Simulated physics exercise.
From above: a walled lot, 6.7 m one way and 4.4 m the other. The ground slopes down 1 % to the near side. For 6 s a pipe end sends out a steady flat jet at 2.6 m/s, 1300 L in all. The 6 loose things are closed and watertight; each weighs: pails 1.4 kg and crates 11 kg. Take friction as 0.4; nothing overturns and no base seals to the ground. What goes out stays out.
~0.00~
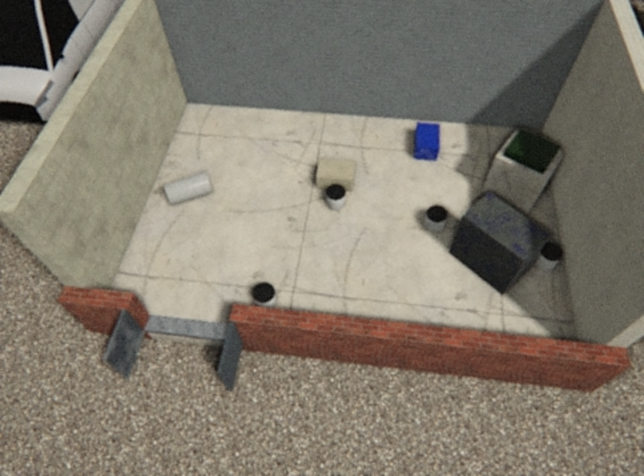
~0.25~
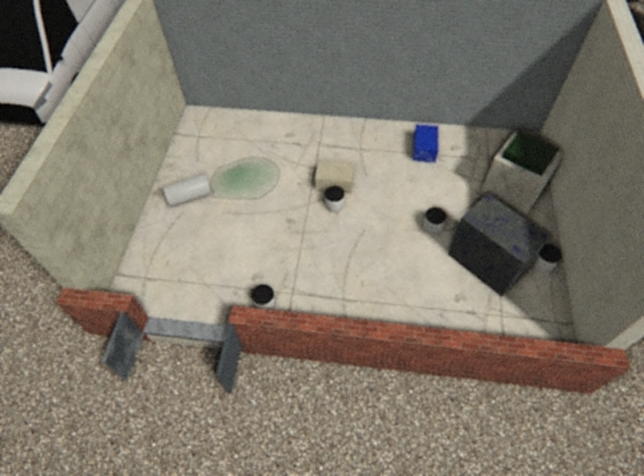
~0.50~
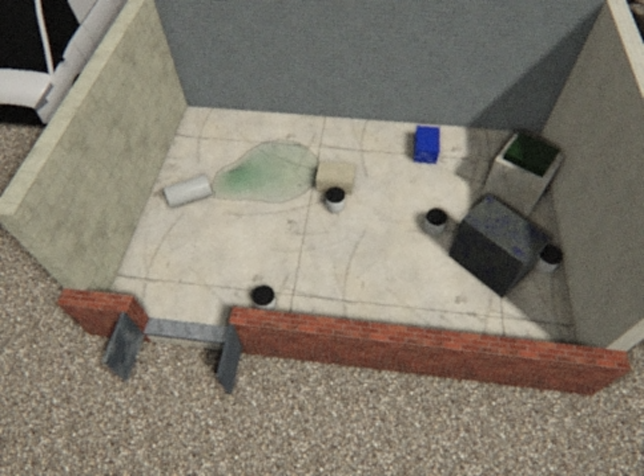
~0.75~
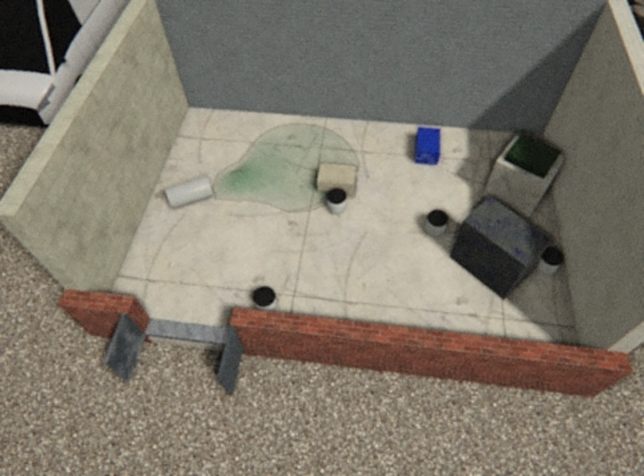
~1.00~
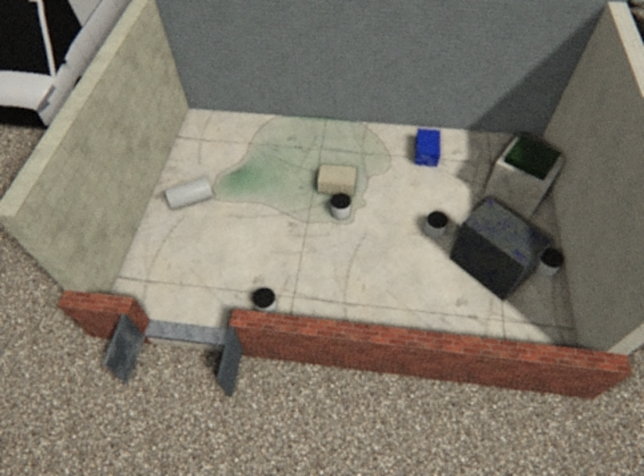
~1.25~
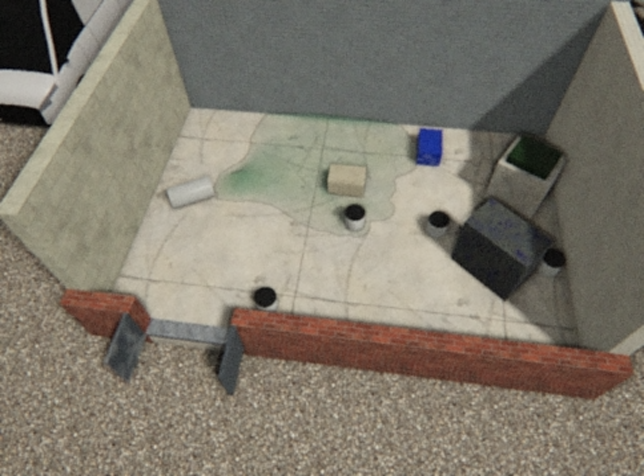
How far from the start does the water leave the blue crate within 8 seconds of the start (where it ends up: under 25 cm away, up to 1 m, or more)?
The blue crate ends far away.
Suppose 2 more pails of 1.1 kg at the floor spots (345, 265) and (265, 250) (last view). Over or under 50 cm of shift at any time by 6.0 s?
In turn: Under, under.
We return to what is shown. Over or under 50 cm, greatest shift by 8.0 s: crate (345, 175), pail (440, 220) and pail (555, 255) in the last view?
In turn: Past it, more, more.
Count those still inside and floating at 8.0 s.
I count 5.
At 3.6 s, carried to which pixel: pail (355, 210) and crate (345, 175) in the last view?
Around (410, 270) and (473, 196).
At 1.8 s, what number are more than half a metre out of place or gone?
2 of them.
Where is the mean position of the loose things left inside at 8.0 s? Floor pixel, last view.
Around (425, 290).
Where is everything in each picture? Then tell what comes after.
The blue crate at (428, 135), on the bottom; 0.0 m2 under water; 0 of 6 have shifted, in the first picture.
The blue crate at (427, 137), on the bottom; water covers 0.8 m2; 0 of 6 have shifted, in the second picture.
The blue crate at (428, 138), on the bottom; 1.9 m2 under water; 0 of 6 have shifted, in the third picture.
The blue crate at (429, 139), on the bottom; 3.4 m2 under water; 0 of 6 have shifted, in the fourth picture.
The blue crate at (429, 141), on the bottom; water covers 5.1 m2; 1 of 6 have shifted, in the fifth picture.
The blue crate at (431, 141) rests on the ground; 6.6 m2 under water; 2 of 6 have shifted, in the sixth picture.
After 1.8 s the blue crate is near (441, 142), 0.2 m from its start, aground; 0 of 6 are out; 0 afloat.
After 3.6 s the blue crate is near (499, 151), 1.1 m from its start, afloat; 0 of 6 are out; 3 afloat.
After 5.6 s the blue crate is near (544, 152), 1.8 m from its start, afloat; 0 of 6 are out; 4 afloat.
After 8.0 s the blue crate is near (543, 153), 1.8 m from its start, afloat; 0 of 6 are out; 5 afloat.
